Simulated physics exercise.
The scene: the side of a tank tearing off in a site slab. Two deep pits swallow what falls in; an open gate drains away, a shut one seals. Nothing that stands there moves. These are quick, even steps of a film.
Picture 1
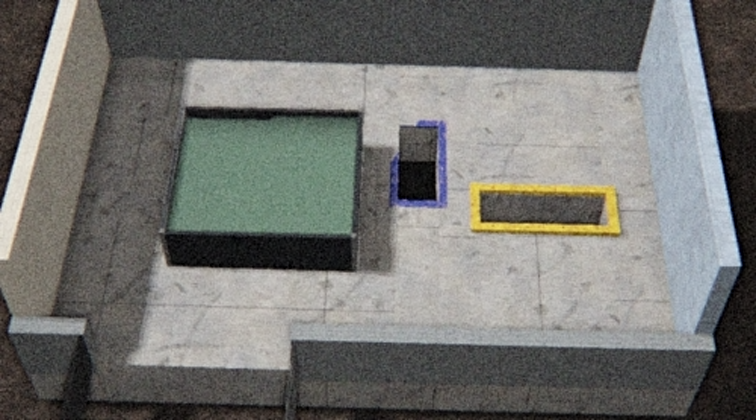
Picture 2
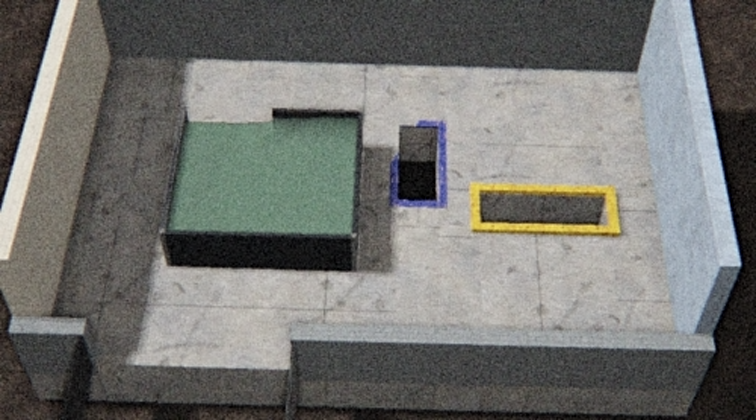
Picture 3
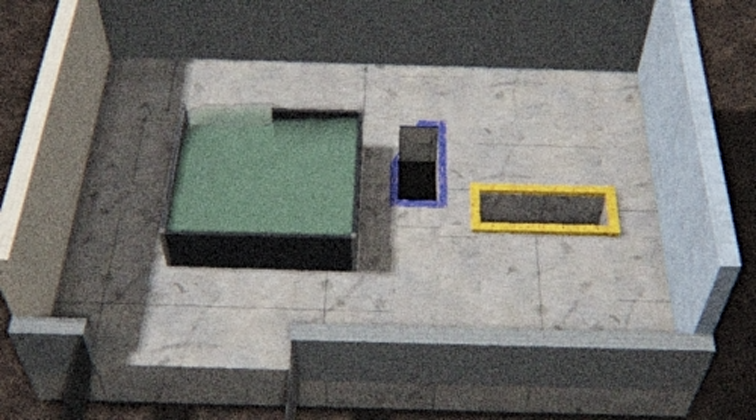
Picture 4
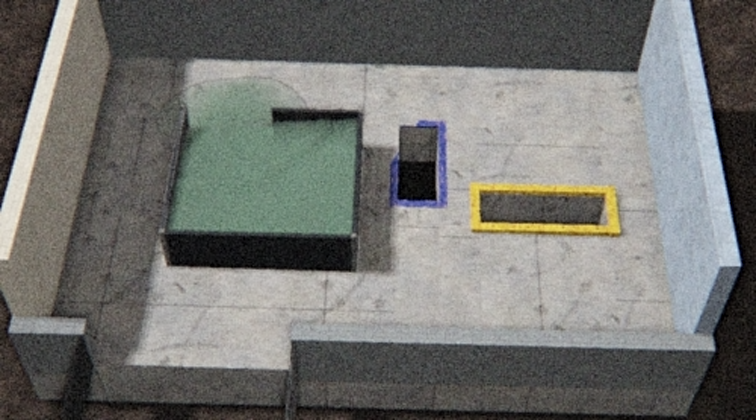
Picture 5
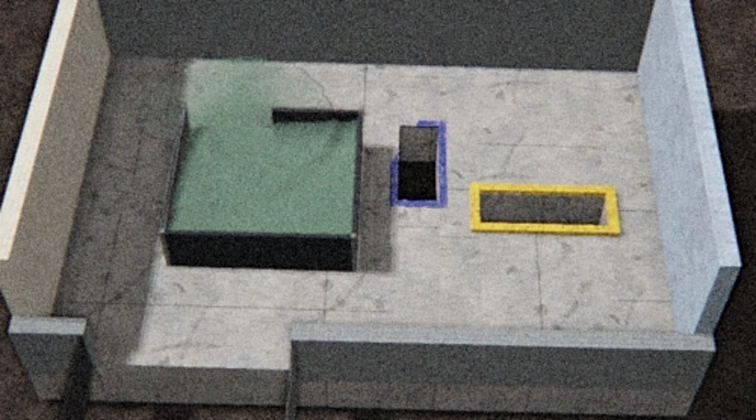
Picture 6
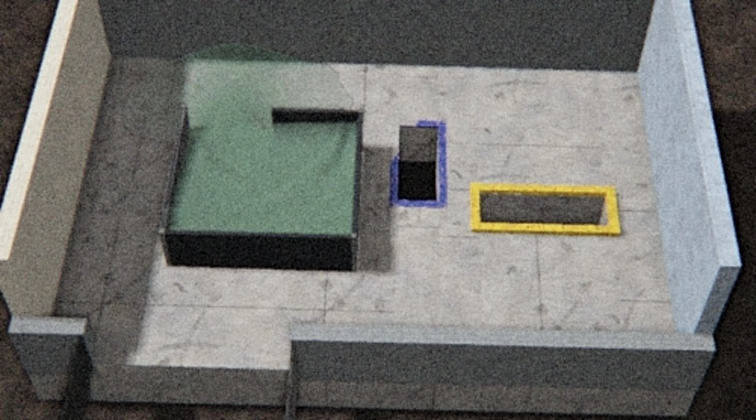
A large, dark-walled tank full of green water stands left of centre on a pale, cracked slab ringed by low walls, seen from high above by a still camera. To its right are a small dark block edged in blue and a sunken pit framed in yellow. The left part of the tank's far side opens, and green water pours out, spreading thinly toward the back wall and rightward.
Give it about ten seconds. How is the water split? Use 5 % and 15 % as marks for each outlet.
The gate takes more than 15 %; the yellow pit takes less than 5 %; the blue pit takes between 5 and 15 %.
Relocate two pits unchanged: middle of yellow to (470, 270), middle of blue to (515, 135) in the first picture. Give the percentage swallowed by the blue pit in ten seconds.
Roughly, in per cent: Blue 20.
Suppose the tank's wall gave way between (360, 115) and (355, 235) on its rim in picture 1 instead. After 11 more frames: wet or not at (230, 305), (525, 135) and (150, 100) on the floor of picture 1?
As listed: Clear, flooded, free of water.
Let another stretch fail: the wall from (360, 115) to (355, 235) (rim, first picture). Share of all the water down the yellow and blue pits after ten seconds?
In per cent: Yellow 10, blue 50.
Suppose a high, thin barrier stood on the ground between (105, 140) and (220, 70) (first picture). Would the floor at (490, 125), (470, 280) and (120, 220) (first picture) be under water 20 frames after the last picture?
In turn: Under water, clear, covered.
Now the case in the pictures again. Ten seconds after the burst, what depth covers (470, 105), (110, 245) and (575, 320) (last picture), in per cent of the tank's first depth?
In that order: 4, 10 and 8 per cent.
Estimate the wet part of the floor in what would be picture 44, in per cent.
About 65 per cent.
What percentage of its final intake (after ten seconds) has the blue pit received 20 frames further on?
Near 25 in a hundred.
A moment on, water covers 15 % of the floor; the gate 0 %, the yellow pit 0 %, the blue pit 0 %.
Next, water covers 30 % of the floor; the gate 0 %, the yellow pit 0 %, the blue pit 0 %.
Then, water covers 55 % of the floor; the gate 0 %, the yellow pit 0 %, the blue pit 3 %.
Later, water covers 65 % of the floor; the gate 9 %, the yellow pit 0 %, the blue pit 6 %.
In the end, water covers 85 % of the floor; the gate 21 %, the yellow pit 0 %, the blue pit 11 %.
